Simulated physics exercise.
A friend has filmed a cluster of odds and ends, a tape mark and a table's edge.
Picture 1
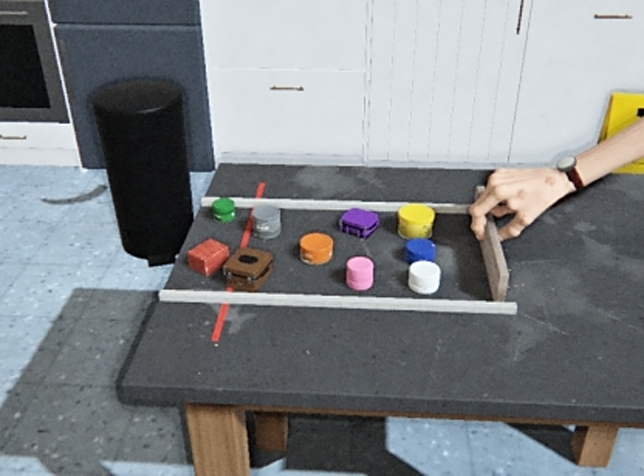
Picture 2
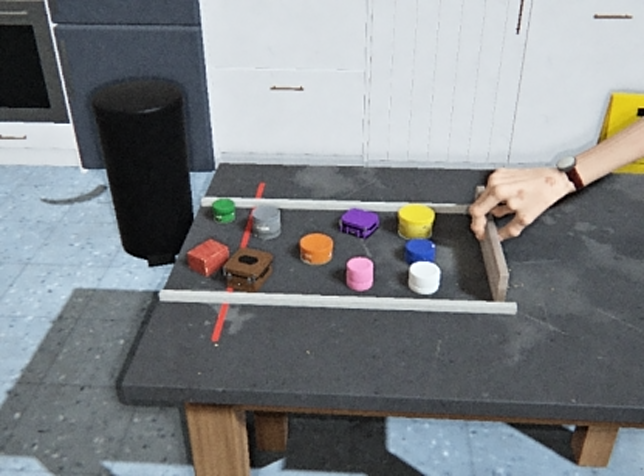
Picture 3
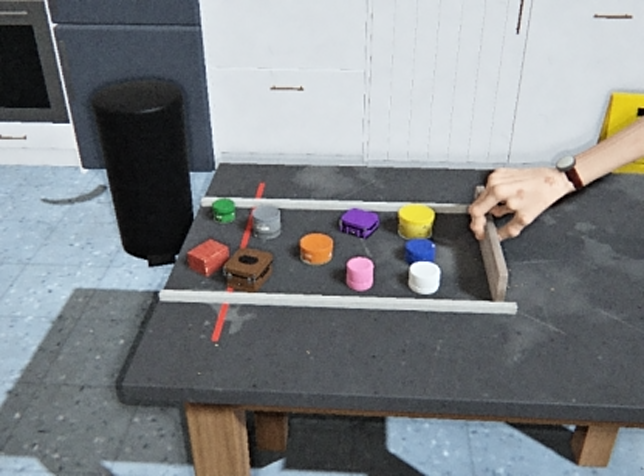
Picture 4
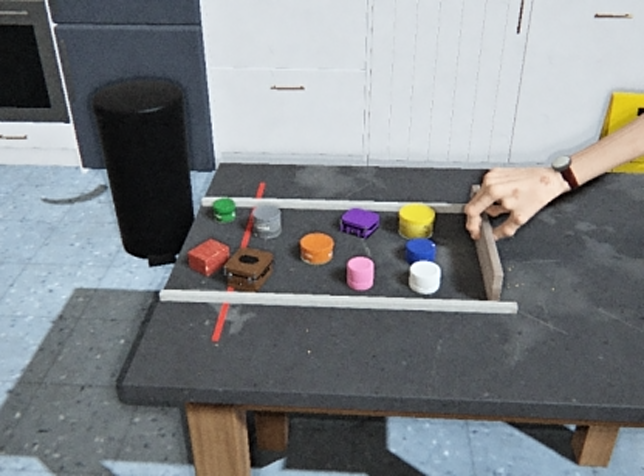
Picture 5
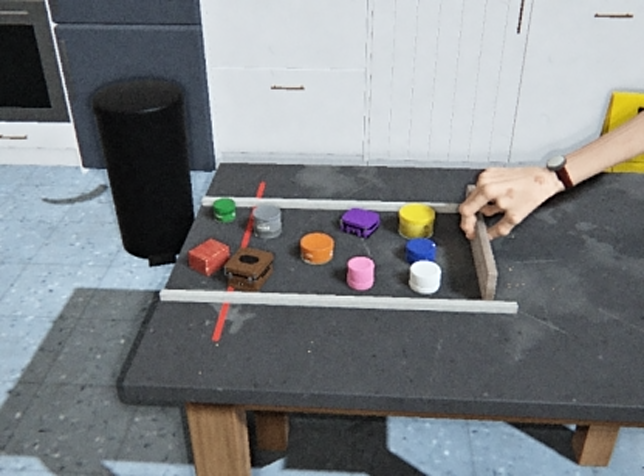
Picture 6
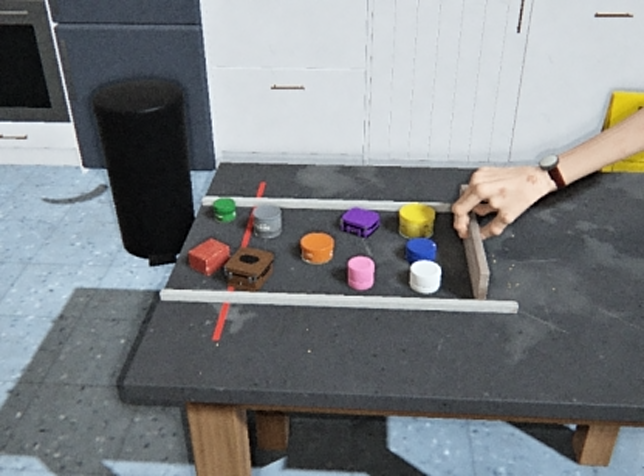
A hand sliding a board slightly left between two pale rails on a dark table, the scattered coloured objects staying still.
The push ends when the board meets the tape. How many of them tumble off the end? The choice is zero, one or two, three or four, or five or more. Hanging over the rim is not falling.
As it turns out, the number that fall off is one or two.
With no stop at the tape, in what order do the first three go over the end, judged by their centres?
Earliest first: The grey tub, the red block, the purple case.
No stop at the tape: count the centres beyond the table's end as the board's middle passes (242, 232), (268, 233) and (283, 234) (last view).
It would be 2, 0 and 0.
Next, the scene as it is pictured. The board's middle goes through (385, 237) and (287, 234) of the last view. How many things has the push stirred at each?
The counts are 5 and 10.
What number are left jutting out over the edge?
3 of them.
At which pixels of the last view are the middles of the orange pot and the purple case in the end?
About (199, 244), and the other about (201, 223).
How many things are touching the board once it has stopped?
In contact: 3.
A little later, none off yet; green tin at rest near (225, 211); red block at rest near (210, 257); brown case at rest near (250, 269).
Next, none off yet; green tin shifted about its own width near (210, 209); red block shifted about its own width near (192, 252); brown case shifted about its own width near (201, 266).
When it is over, the number that fall off is one or two; down, grey tub and red block.
